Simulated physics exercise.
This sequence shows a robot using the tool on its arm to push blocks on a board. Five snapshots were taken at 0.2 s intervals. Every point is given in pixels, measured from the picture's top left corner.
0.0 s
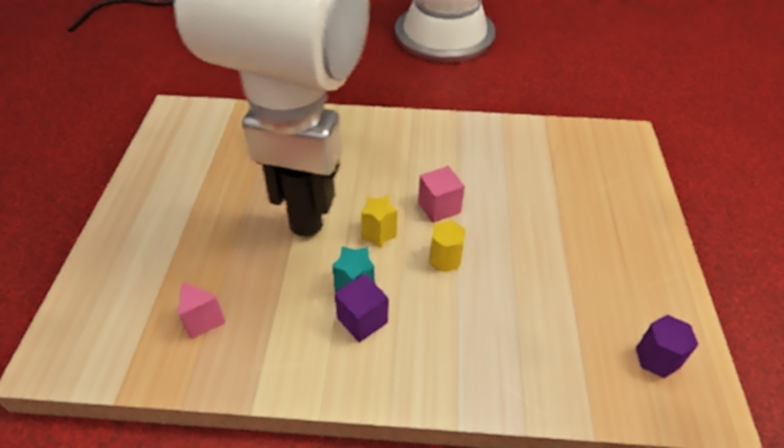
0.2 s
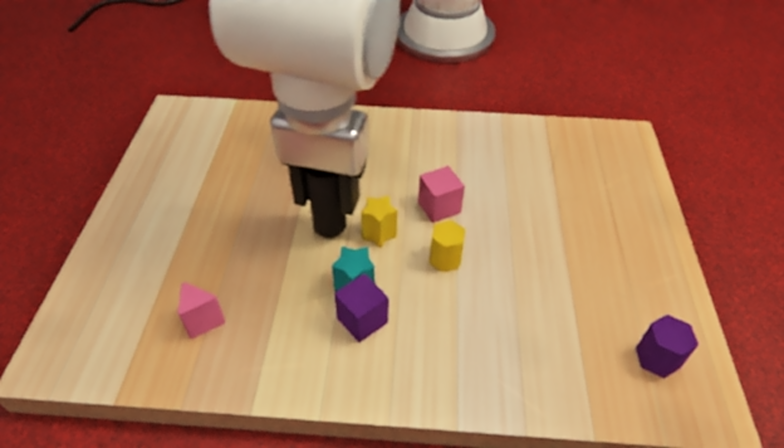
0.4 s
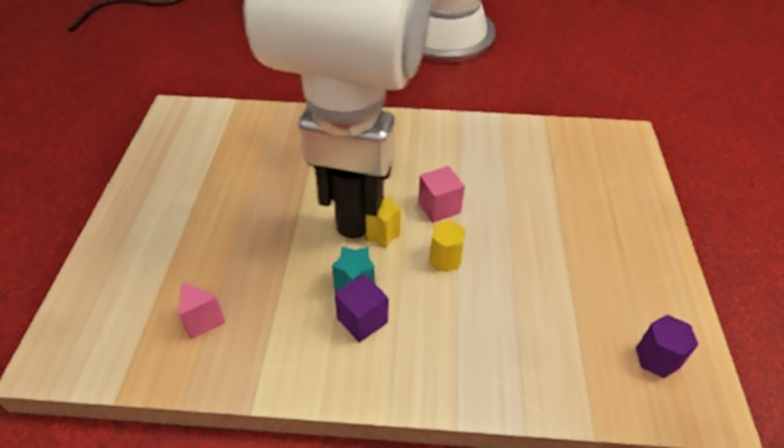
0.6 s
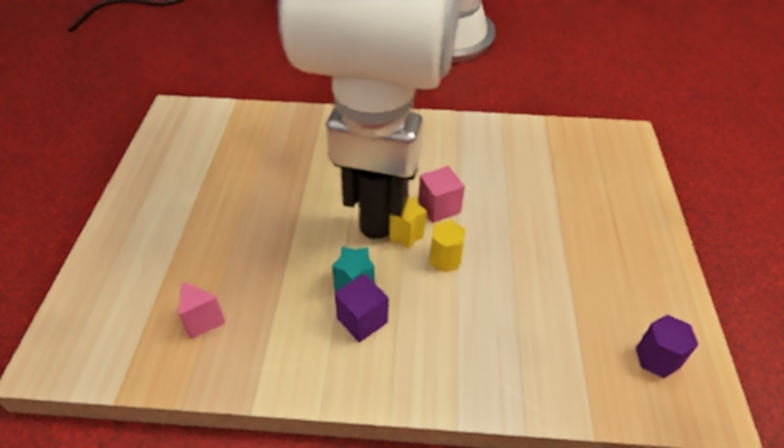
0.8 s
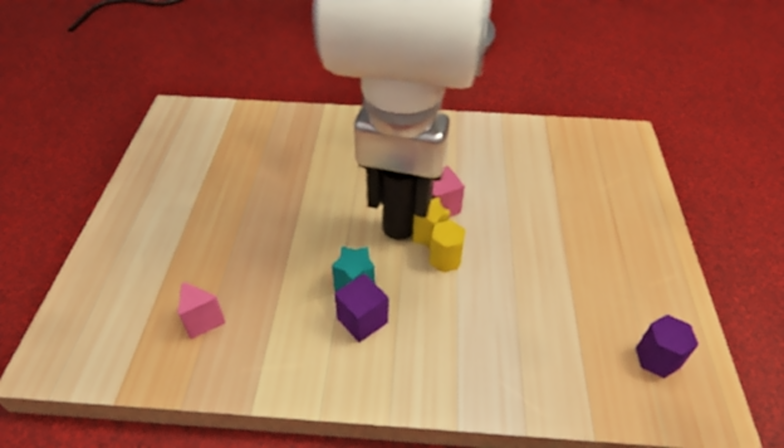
A white robot arm with a black tip stands over a pale wooden board on red cloth, seen from above at an angle. Yellow, pink, teal and purple blocks sit near the middle, with a pink one at left and a dark purple one at right. The arm slides steadily right, reaches the yellow star block and pushes it toward its pink and yellow neighbours, while the camera stays still.
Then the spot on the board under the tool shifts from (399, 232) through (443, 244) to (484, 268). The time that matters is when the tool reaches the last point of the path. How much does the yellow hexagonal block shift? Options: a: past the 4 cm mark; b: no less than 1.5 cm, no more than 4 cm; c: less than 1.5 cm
That would be a.
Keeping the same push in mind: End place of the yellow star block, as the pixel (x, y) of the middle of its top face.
For the centre of its top, I'd go with (504, 221).
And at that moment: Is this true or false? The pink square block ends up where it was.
The claim holds.
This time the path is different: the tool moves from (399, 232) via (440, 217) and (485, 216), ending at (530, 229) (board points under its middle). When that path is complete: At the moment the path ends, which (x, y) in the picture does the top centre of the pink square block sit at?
The centre of its top will be at (466, 163).
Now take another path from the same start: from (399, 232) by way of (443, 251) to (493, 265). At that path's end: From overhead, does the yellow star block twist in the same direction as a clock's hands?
No - that is not the case.
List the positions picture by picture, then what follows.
In the first frame, lower end of the tool at (307, 224), tops of blocks, yellow star block at (379, 207), pink square block at (442, 180), yellow hexagonal block at (449, 233).
In the second frame, tool at (330, 225), blocks as before.
In the third frame, tool at (353, 226), yellow star block at (383, 207).
In the fourth frame, tool at (376, 226), yellow star block at (407, 208).
In the fifth frame, tool at (399, 227), yellow star block at (431, 209), pink square block at (442, 180), yellow hexagonal block at (449, 233).
What follows on the original path. One third of the way, tool at (431, 234); yellow star block at (465, 213); yellow hexagonal block at (458, 238), turned 20° clockwise.
Two thirds of the way, tool at (458, 247); yellow star block at (491, 219), turned 25° anticlockwise; yellow hexagonal block at (472, 253), turned 55° clockwise.
At the end, tool at (485, 263); yellow star block at (504, 221), turned 65° anticlockwise; pink square block not moved; yellow hexagonal block at (484, 269), turned 105° clockwise.
